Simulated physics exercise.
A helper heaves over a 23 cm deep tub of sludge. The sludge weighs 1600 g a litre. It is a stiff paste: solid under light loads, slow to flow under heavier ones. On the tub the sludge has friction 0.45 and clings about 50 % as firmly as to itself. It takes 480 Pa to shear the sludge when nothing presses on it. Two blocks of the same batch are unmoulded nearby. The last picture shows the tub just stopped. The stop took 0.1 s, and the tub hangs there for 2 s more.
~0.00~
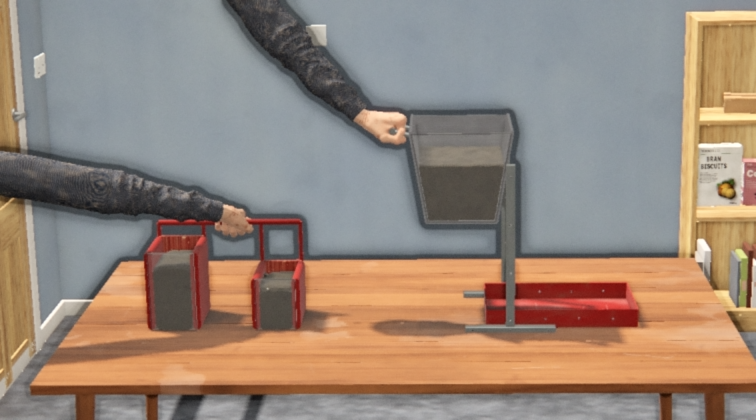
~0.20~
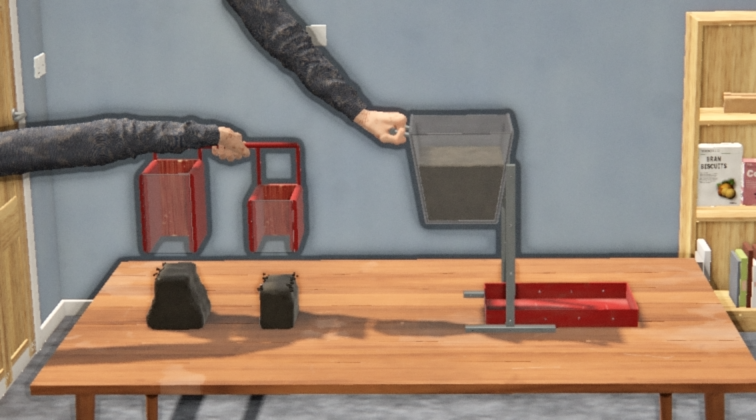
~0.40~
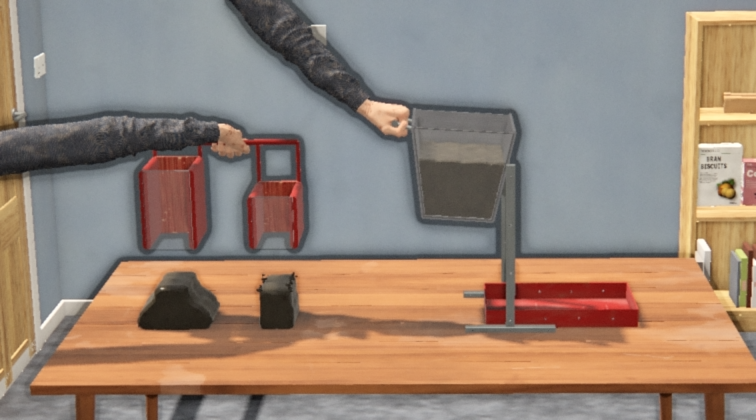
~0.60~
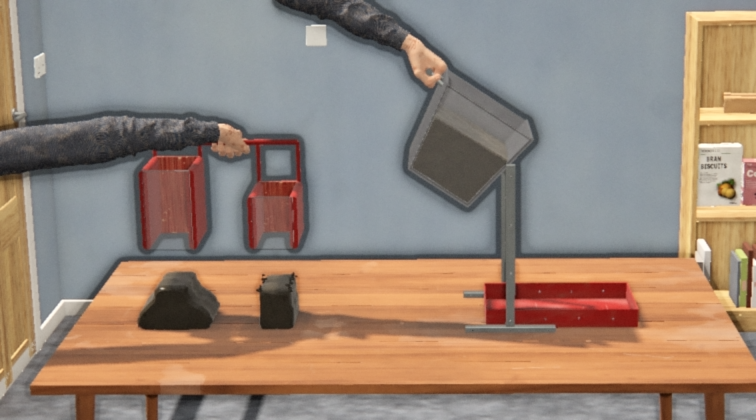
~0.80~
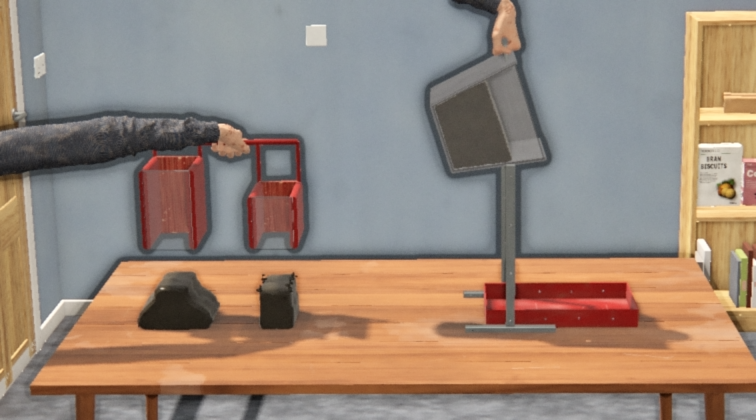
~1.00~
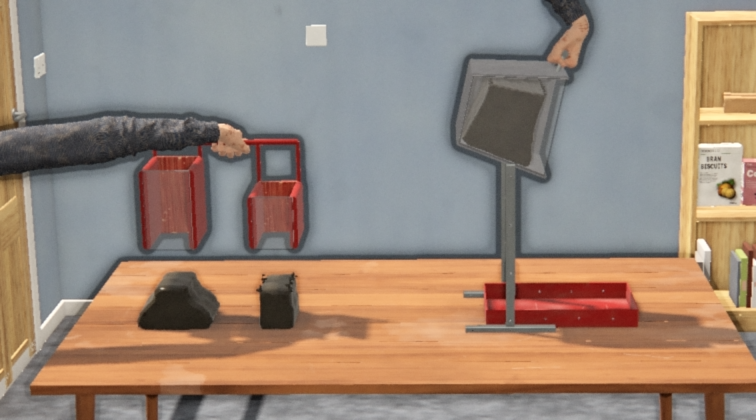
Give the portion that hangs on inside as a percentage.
The portion that hangs on inside is near 0 %.
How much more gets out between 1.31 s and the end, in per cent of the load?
Near 25 %.
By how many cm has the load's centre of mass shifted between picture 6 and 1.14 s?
About 10 cm.
By 1.14 s, the tub is at 102 degrees and holds 70 %.
By 1.31 s, the tub is at 102 degrees and holds 23 %.
By 1.48 s, the tub is at 102 degrees and holds 0 %.
By 1.65 s, the tub is at 102 degrees and holds 0 %.
By 3.00 s, at the end, the tub is at 102 degrees and holds 0 %.
